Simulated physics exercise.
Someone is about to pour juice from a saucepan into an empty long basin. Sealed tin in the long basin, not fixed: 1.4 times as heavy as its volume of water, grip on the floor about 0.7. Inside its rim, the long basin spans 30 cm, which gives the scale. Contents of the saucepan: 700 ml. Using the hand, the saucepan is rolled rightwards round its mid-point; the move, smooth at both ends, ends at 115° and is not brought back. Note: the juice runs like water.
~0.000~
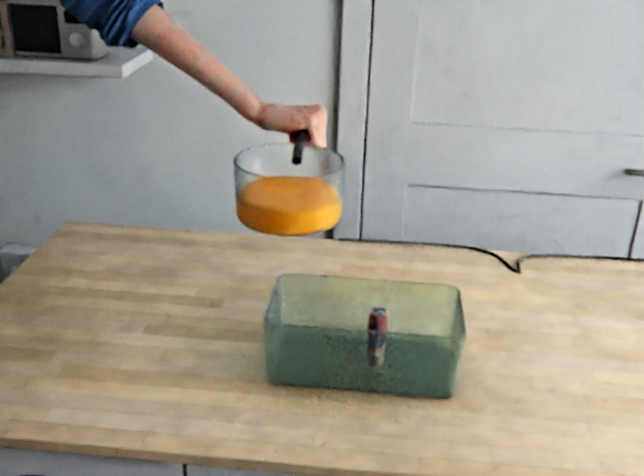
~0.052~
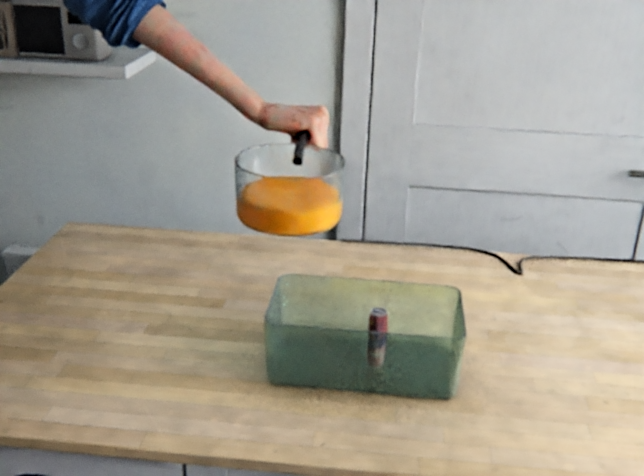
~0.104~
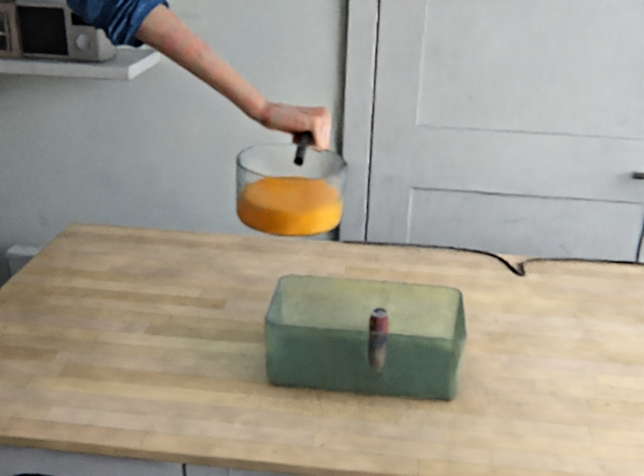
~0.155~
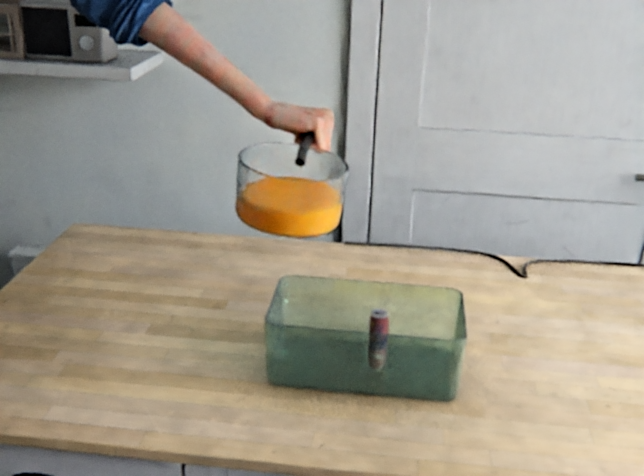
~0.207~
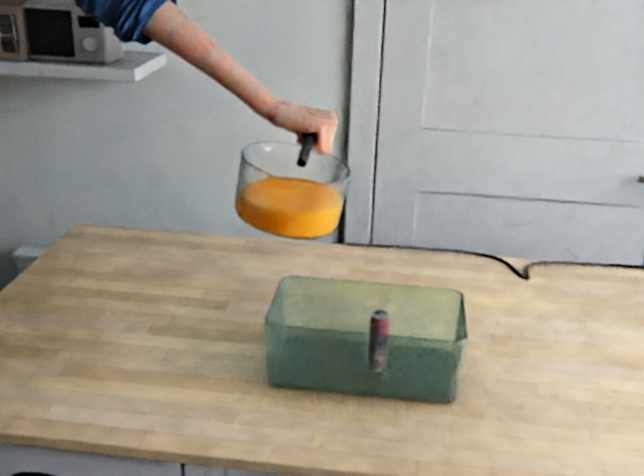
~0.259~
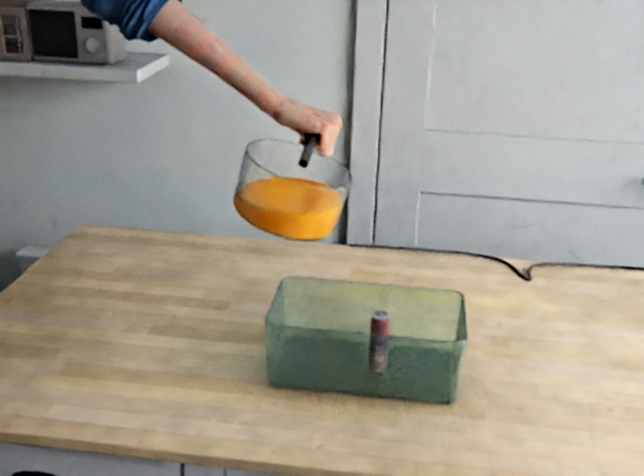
A hand slowly tilts a clear saucepan of orange juice rightwards above a green basin.
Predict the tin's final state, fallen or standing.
I predict it is standing.
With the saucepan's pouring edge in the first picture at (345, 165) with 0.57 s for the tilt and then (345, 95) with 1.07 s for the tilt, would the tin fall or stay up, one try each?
Trial 1 - tin tips; trial 2 - tin tips.
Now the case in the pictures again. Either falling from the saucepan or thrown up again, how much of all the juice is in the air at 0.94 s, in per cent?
About 20 percent.
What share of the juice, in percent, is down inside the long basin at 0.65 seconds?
About 2 per cent.
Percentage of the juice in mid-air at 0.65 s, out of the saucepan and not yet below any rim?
Estimate: About 32 % of all of it.
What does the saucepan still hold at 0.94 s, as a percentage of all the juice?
Near 12 percent, more or less.
By 0.65 s the tilt is 77° and 66 per cent is still to pour; the tin stands where it began.
By 0.94 s the tilt is 111° and 12 per cent is still to pour; the tin stands where it began.
By 1.24 s the tilt is 115° and 0 per cent is still to pour; the tin stands where it began.
By 1.57 s the tilt is 115° and 0 per cent is still to pour; the tin stands where it began.
At rest the tin stands where it began.
